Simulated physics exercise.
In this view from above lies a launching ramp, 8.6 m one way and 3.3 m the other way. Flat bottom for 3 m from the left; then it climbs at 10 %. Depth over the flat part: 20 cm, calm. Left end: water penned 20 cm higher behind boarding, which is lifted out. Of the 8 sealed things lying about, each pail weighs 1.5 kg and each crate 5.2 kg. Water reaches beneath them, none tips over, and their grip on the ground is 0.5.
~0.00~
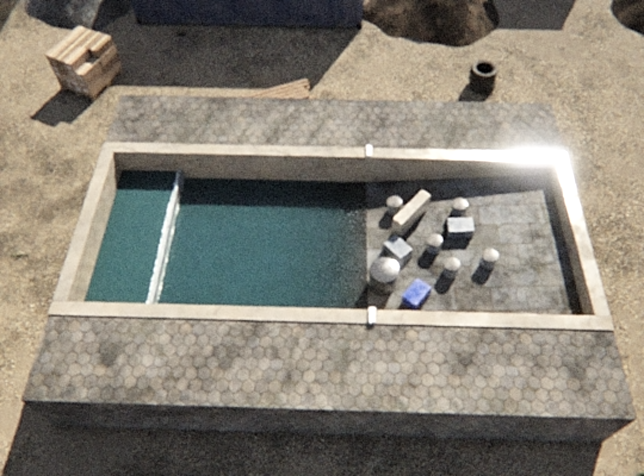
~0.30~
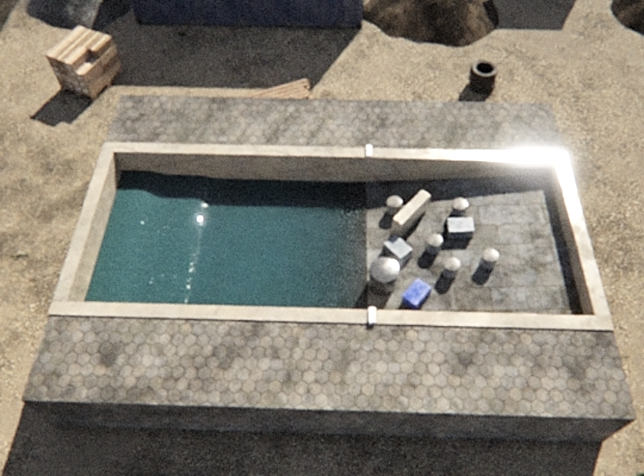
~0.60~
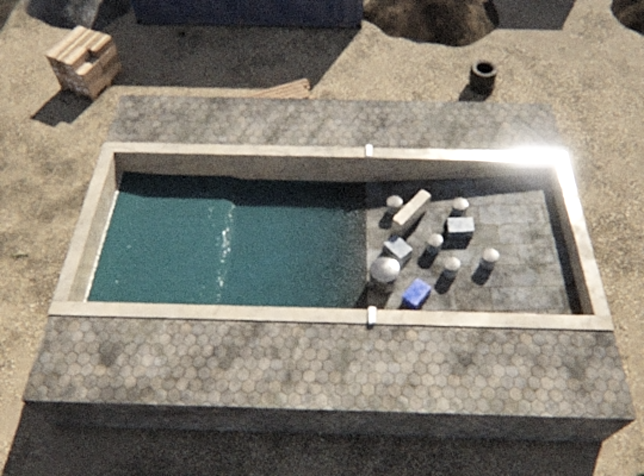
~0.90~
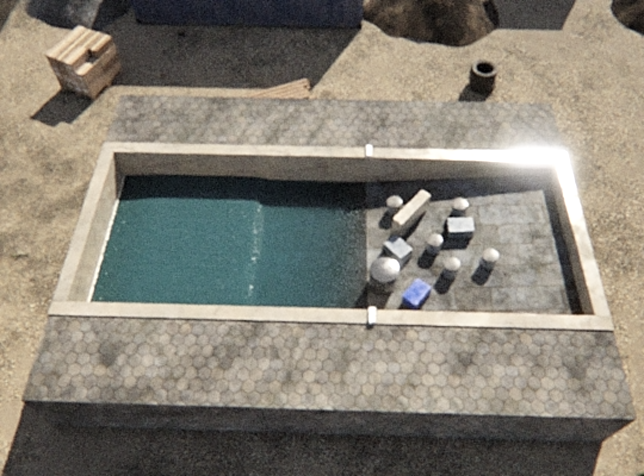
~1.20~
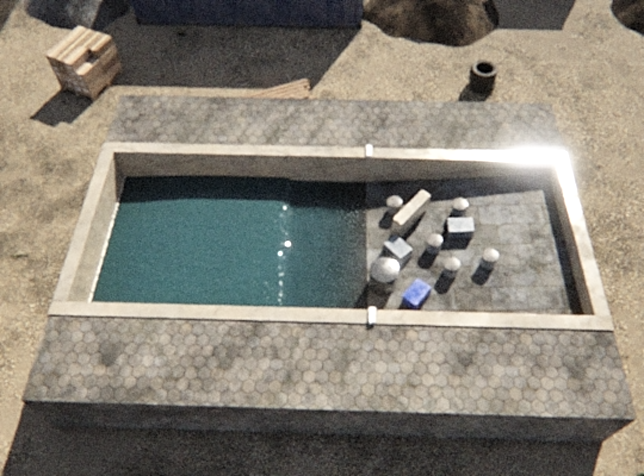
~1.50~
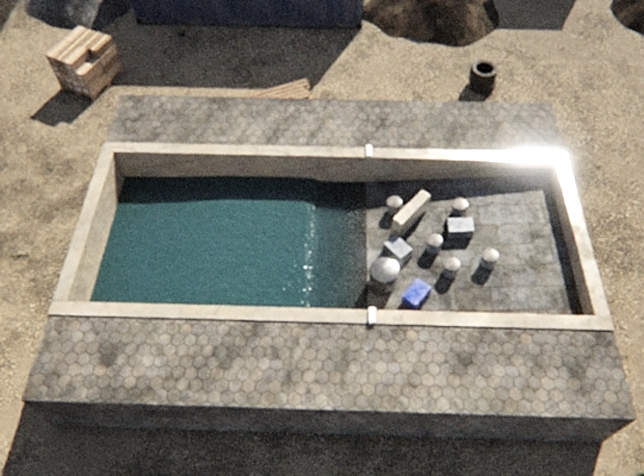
A pool's white divider disappears, and a low ripple moves rightward across the dark green water.
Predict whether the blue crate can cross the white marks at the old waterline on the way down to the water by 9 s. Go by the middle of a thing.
Going by the pictures, the blue crate will get there, I'd say.
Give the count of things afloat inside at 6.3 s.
At that moment 3.
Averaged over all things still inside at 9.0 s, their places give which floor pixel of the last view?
Mean position: Approximately (410, 267).
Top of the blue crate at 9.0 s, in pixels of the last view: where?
Around (309, 308).
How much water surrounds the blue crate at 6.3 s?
4 cm or so.
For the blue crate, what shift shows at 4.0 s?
It has shifted about 40 cm.
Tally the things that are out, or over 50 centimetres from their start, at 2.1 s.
I make it 0.
After 2.1 s the blue crate is near (418, 292), 0.0 m from its start, aground; 0 of 8 are over the mark; 0 afloat.
After 4.0 s the blue crate is near (438, 286), 0.4 m from its start, afloat; 0 of 8 are over the mark; 2 afloat.
After 6.3 s the blue crate is near (385, 300), 0.6 m from its start, aground; 0 of 8 are over the mark; 3 afloat.
After 9.0 s the blue crate is near (309, 308), 1.9 m from its start, afloat; 1 of 8 are over the mark; 2 afloat.
